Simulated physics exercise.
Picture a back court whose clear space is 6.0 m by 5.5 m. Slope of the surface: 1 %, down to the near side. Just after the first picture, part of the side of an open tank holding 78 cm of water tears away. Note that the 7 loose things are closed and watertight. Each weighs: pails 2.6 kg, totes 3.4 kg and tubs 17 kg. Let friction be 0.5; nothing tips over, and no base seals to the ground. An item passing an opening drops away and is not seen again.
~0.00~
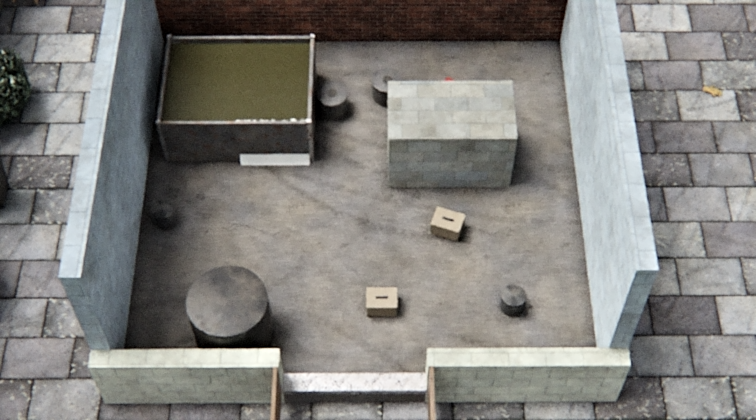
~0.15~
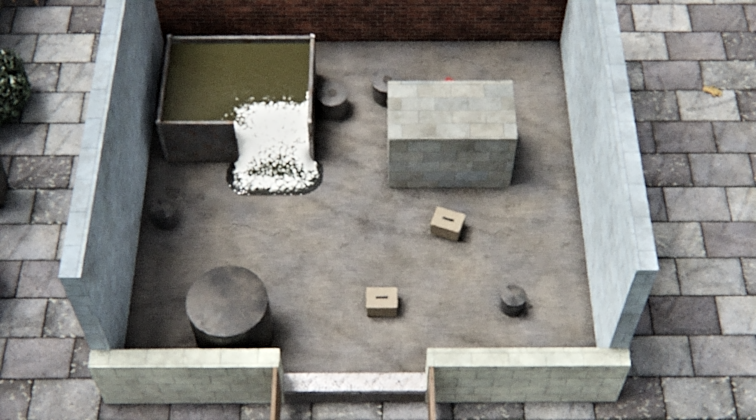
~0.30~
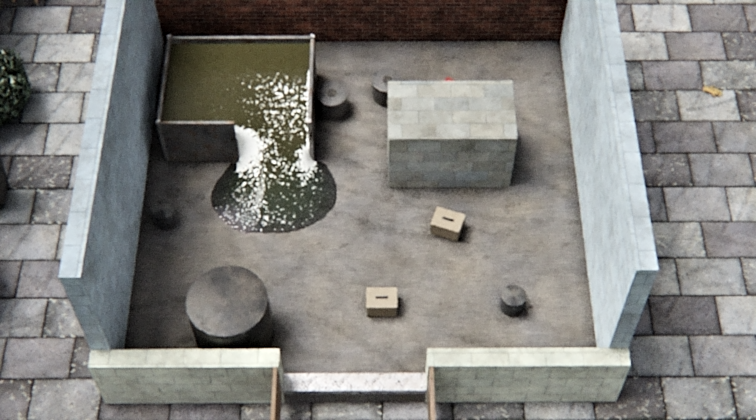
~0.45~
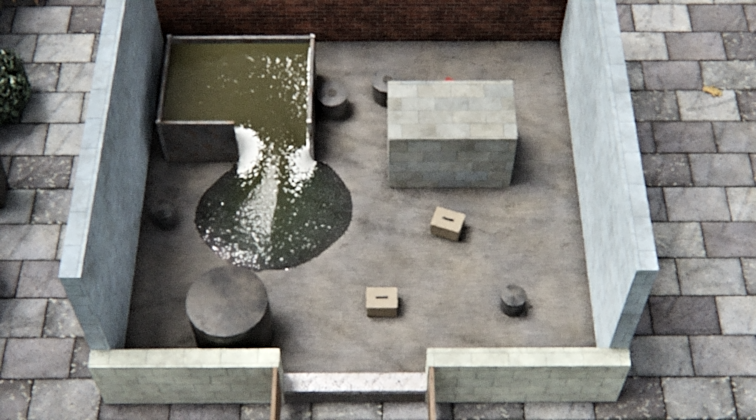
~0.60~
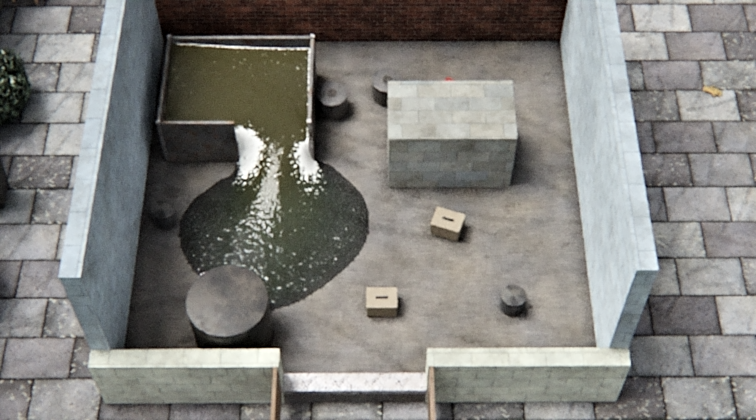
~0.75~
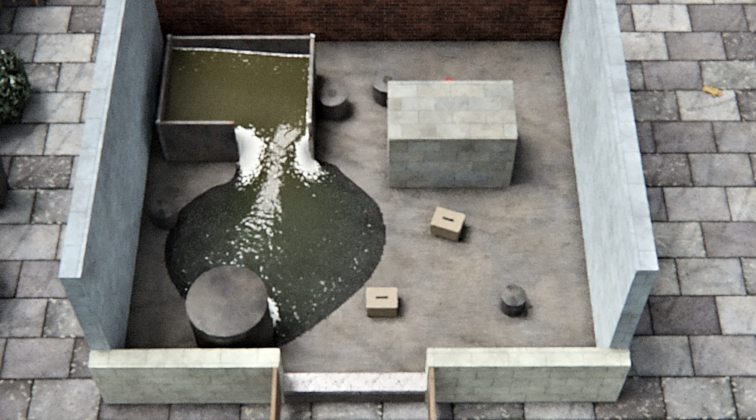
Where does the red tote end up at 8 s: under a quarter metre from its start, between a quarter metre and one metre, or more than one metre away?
I'm guessing it fails to move much.
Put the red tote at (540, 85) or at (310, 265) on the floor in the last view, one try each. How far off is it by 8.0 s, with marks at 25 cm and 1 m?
Results, in order: Displaced moderately, then borne far off.
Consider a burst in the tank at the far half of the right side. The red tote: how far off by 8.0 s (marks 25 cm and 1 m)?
Result: Red tote displaced far.
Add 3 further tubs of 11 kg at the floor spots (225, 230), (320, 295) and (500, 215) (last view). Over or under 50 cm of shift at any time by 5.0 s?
Taking them in order: Far enough, far enough and not far enough.
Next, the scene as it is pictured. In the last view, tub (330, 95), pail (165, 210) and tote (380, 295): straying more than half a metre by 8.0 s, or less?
Well, going one by one, it's not that far, too far and too far.
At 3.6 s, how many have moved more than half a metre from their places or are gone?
I make it 3.
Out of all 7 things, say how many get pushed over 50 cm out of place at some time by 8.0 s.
The number is 4.
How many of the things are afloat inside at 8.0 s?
At that time the total is 1.
After 1.6 s the red tote is near (453, 89), 0.0 m from its start, aground; 0 of 7 are out; 1 afloat.
After 3.6 s the red tote is near (453, 89), 0.0 m from its start, aground; 1 of 7 are out; 1 afloat.
After 5.6 s the red tote is near (453, 89), 0.0 m from its start, aground; 1 of 7 are out; 3 afloat.
After 8.0 s the red tote is near (453, 89), 0.0 m from its start, aground; 1 of 7 are out; 1 afloat.
